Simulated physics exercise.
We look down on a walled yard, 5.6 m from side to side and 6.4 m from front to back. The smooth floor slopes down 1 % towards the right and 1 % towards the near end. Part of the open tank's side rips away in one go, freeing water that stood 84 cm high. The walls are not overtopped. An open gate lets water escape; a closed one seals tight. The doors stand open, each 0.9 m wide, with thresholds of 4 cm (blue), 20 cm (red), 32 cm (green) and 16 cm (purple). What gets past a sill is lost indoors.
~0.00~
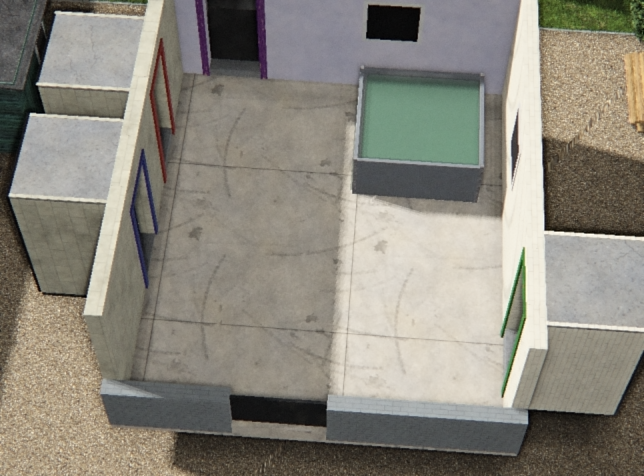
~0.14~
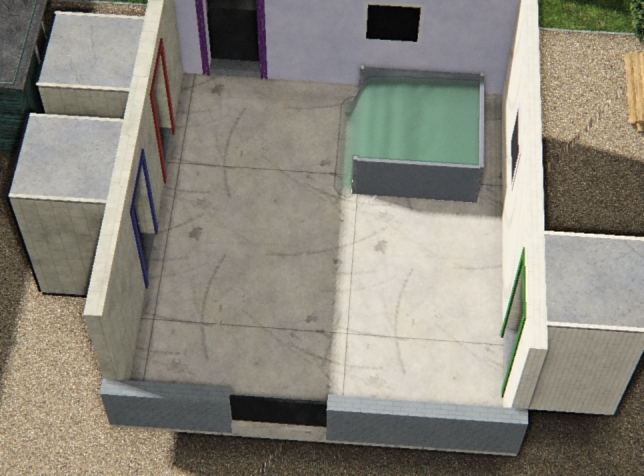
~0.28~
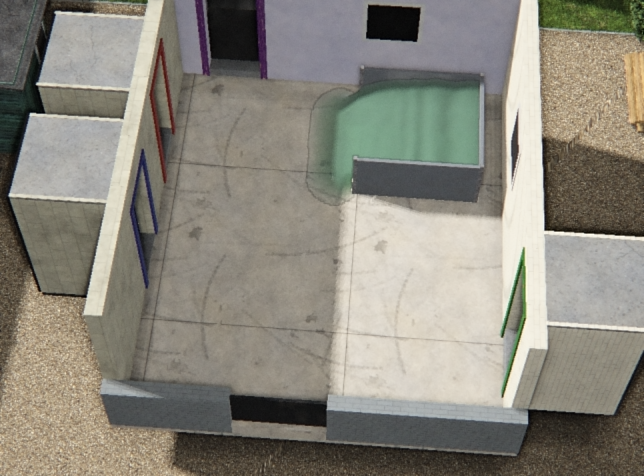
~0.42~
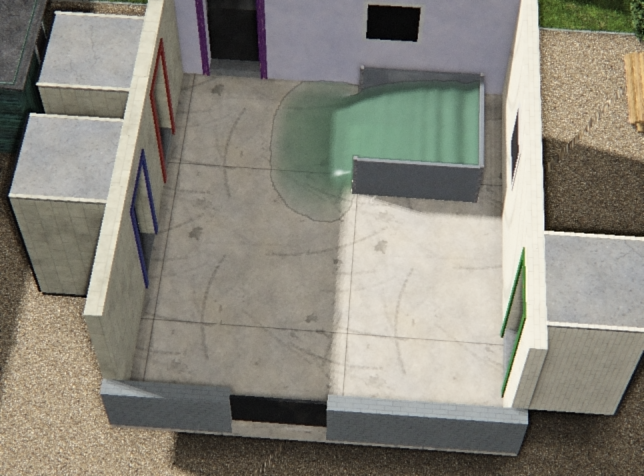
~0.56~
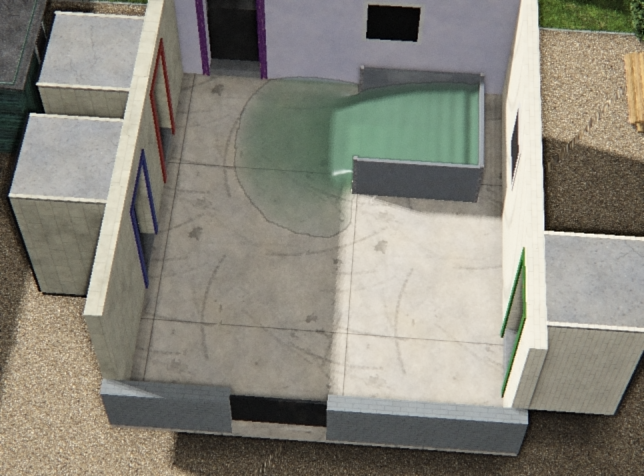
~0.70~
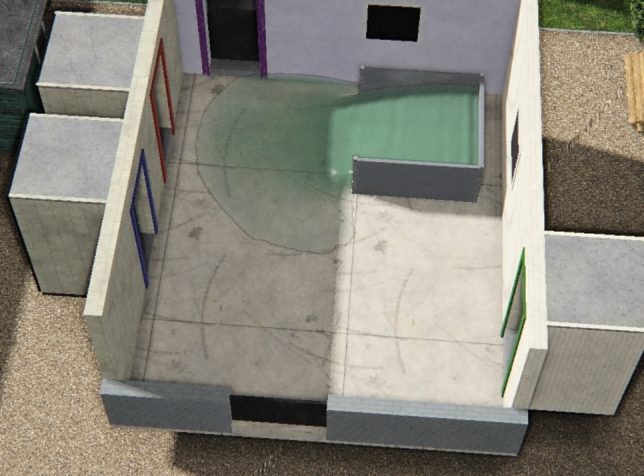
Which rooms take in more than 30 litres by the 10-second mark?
Within that time: At the blue door it exceeds the limit; at the red door it exceeds the limit; at the green door it does not reach the limit; at the purple door it goes over the limit.
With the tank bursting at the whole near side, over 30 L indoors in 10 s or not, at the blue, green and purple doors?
Then: Blue past it, green below, purple under.
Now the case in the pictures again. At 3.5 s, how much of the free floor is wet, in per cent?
About 55 per cent.
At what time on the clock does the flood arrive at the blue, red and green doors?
Arrival: Blue 1.3 s, red 0.8 s, green 5.0 s.
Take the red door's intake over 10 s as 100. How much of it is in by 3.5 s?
Some 100 per cent by then.
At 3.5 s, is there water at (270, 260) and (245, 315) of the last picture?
In turn: Under water, under water.
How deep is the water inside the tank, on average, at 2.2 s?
Roughly 24 cm on average.
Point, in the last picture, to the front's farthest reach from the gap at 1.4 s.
Around (150, 268).
After 1.4 s water covers 40 % of the floor and is deepest (54 cm) near (193, 85); blue door 7 cm at the sill, 0 L in, red door 40 cm at the sill, 50 L in, green door not reached, purple door 17 cm at the sill, 0 L in.
After 2.2 s water covers 45 % of the floor and is deepest (46 cm) near (194, 77); blue door 16 cm at the sill, 28 L in, red door 40 cm at the sill, 139 L in, green door not reached, purple door 28 cm at the sill, 15 L in.
After 3.5 s water covers 55 % of the floor and is deepest (31 cm) near (127, 402); blue door 11 cm at the sill, 84 L in, red door 21 cm at the sill, 202 L in, green door not reached, purple door 23 cm at the sill, 90 L in.
After 6.0 s water covers 85 % of the floor and is deepest (31 cm) near (491, 430); blue door 6 cm at the sill, 112 L in, red door 7 cm at the sill, 204 L in, green door 19 cm at the sill, 0 L in, purple door 7 cm at the sill, 101 L in.
After 10.0 s water covers 95 % of the floor and is deepest (18 cm) near (502, 227); blue door 4 cm at the sill, 115 L in, red door 2 cm at the sill, 205 L in, green door 16 cm at the sill, 0 L in, purple door 2 cm at the sill, 101 L in.
